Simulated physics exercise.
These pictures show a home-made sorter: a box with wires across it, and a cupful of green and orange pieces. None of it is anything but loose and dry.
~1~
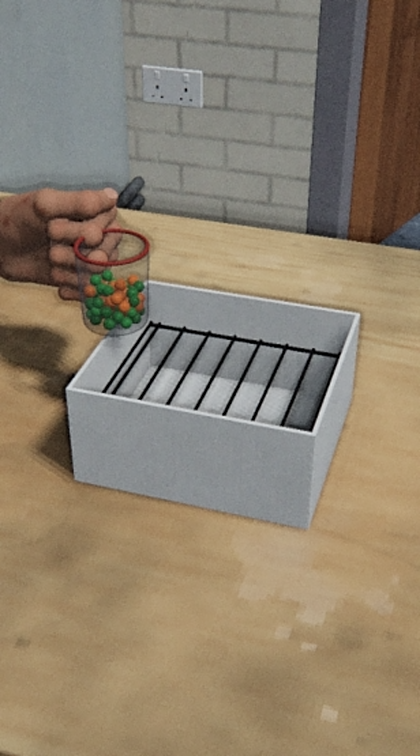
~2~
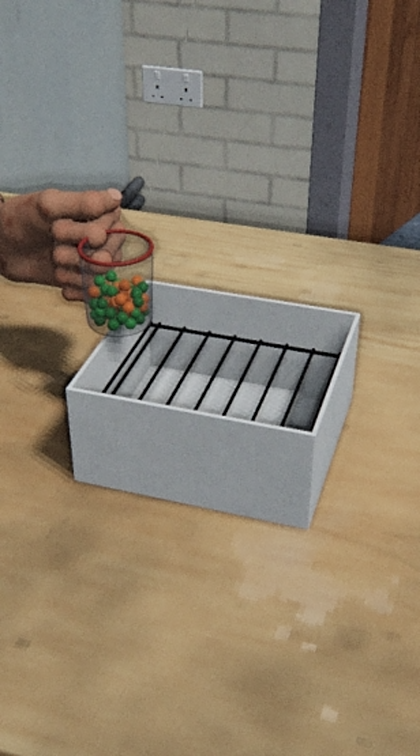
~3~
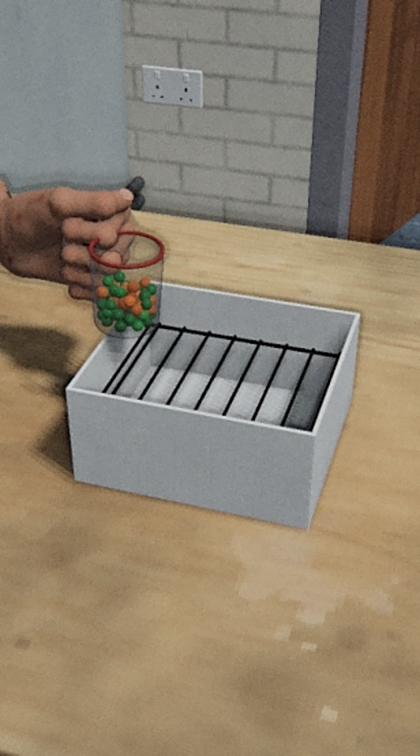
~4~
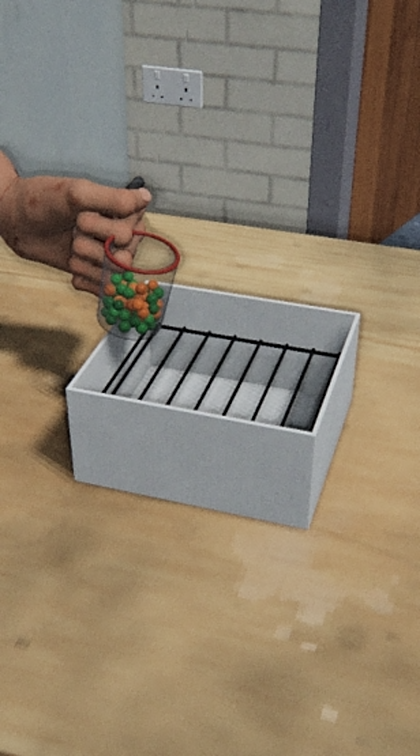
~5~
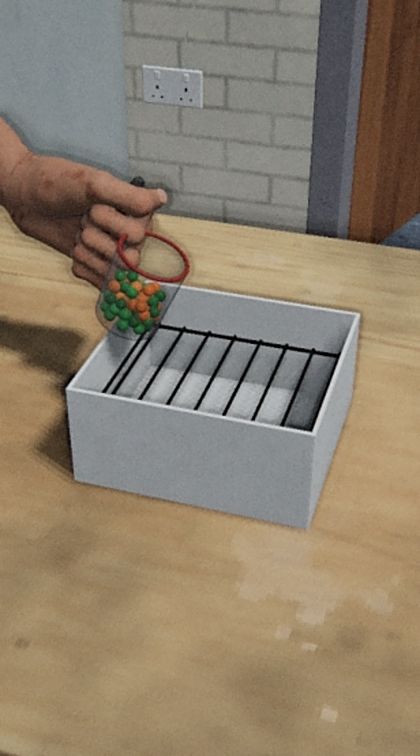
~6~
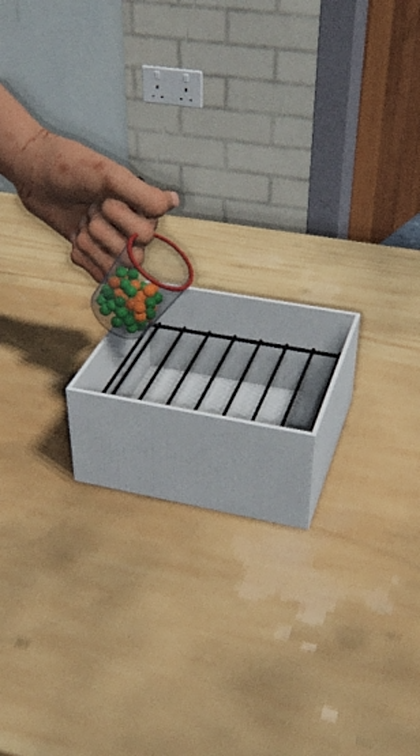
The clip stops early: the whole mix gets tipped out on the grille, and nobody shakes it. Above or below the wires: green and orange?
Well, the green bits do get through, and the orange bits do get through.
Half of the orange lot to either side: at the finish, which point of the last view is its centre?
I'd say it settles close to (203, 428).
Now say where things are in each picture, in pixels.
The first frame shows cup at (114, 284), upright; rack at (291, 404), 10 wires across; green wooden balls at (114, 300), narrower than the gaps; orange gumballs at (119, 296), narrower than the gaps.
The second frame shows cup at (118, 284), upright; orange ones at (123, 297).
The third frame shows cup at (127, 286), tipped 3°; green ones at (126, 302).
The fourth frame shows cup at (136, 287), tipped 12°; orange ones at (139, 300).
The fifth frame shows cup at (140, 288), tipped 23°; green ones at (133, 301).
The sixth frame shows cup at (140, 288), tipped 35°; rack at (291, 404); green ones at (130, 300); orange ones at (139, 301).
Then, 0.30 s after the last picture, green ones, all in the cup; orange ones, all in the cup.
Then, 0.63 s after the last picture, green ones, nearly all in the cup, a stray few on or over the wires; orange ones, all in the cup.
Then, 1.02 s after the last picture, green ones, about a third on or over the wires, about two thirds under the rack; orange ones, a small part on or over the wires, nearly all under the rack.
At rest, green ones, all under the rack; orange ones, all under the rack.
